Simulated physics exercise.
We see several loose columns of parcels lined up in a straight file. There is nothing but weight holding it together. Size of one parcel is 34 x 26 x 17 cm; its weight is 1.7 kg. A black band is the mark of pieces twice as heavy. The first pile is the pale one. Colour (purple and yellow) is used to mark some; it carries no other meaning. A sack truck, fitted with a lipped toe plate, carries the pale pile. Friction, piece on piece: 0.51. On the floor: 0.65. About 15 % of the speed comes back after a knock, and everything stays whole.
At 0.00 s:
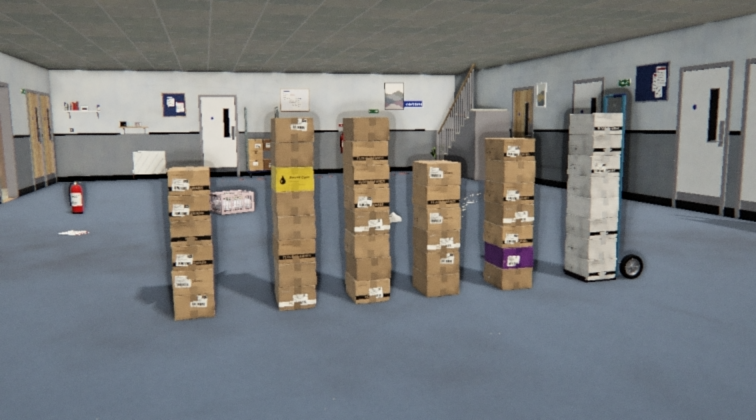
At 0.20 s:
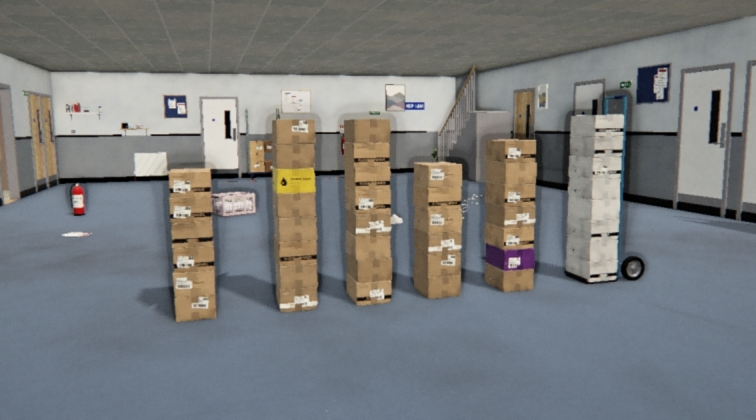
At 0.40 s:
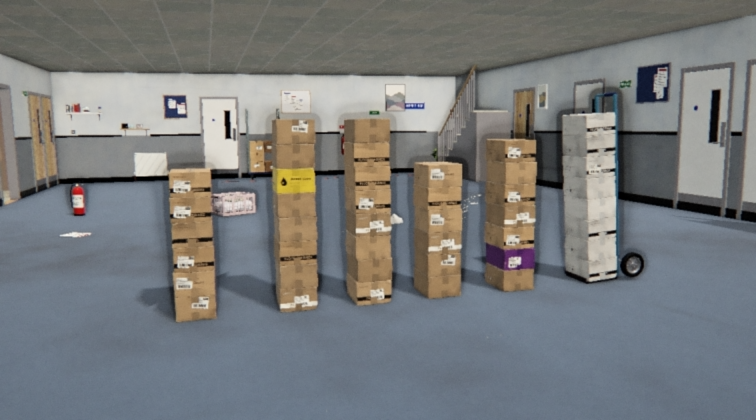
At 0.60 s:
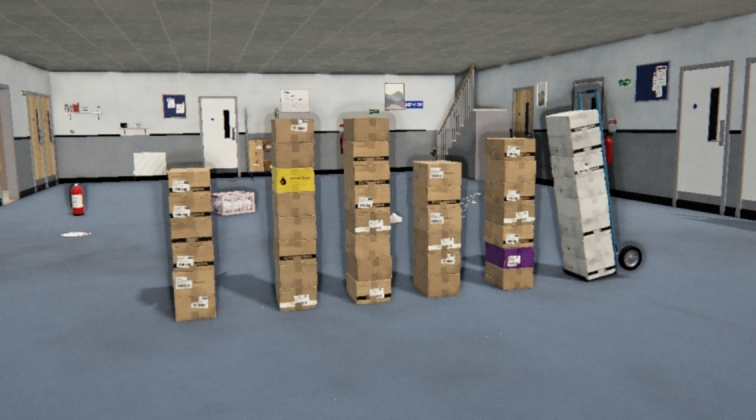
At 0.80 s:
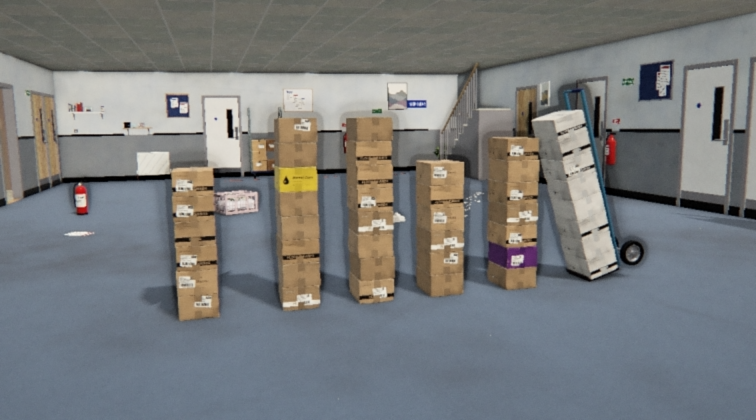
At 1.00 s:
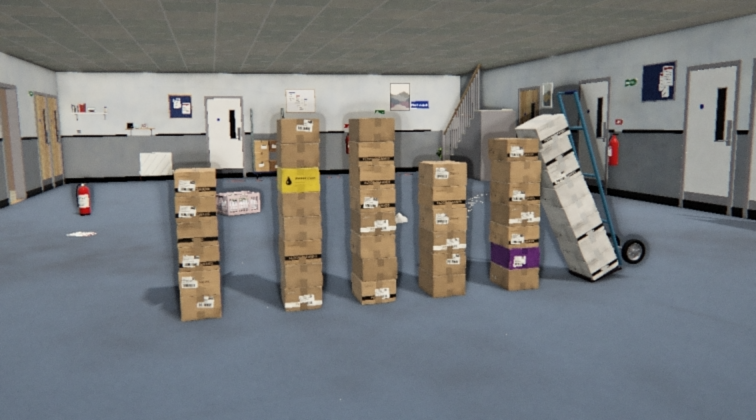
A tall stack of pale parcels on a blue sack truck tilting left towards a row of brown parcel stacks.
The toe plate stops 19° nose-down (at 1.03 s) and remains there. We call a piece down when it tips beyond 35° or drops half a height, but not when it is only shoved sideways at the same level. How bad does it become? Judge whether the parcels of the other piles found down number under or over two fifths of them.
Over two fifths.
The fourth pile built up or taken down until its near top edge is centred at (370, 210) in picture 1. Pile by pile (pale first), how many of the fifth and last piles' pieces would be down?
Counts down - fifth: 8; last: 6.
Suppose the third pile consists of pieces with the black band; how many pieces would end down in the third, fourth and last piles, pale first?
You'd get third 6, fourth 8 and last 6.
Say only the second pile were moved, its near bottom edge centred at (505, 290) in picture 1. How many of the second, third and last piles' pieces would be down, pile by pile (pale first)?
Down counts: Second 6, third 6, last 6.
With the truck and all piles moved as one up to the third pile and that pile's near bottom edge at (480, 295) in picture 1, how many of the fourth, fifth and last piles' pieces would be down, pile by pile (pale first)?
Pile by pile, you'd see fourth at 8, fifth at 8 and last at 6 down.
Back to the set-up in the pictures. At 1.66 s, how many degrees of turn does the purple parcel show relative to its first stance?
Its tilt comes to about 30° at that moment.
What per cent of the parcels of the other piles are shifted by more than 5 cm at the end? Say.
Share: 100 in a hundred.
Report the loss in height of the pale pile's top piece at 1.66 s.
Roughly 30 cm lower.
Around 1.66 s, 8 of the pale pile down; none of the 35 other parcels down, 12 disturbed; purple parcel tipped 29°.
Around 2.50 s, 8 of the pale pile down; 10 of the 35 other parcels down; purple parcel tipped 41°, 8 cm lower; yellow parcel tipped 11°.
Around 3.34 s, 8 of the pale pile down; 35 of the 35 other parcels down; purple parcel tipped 42°, 9 cm lower; yellow parcel tipped 5°, 35 cm lower.
Finally (5.8 s), 8 of the pale pile down; 35 of the 35 other parcels down; yellow parcel on its side; purple parcel tipped 42°, 9 cm lower. That is 100 per cent. Seen by the last camera, middles, yellow parcel near (97, 266), purple parcel near (477, 268).
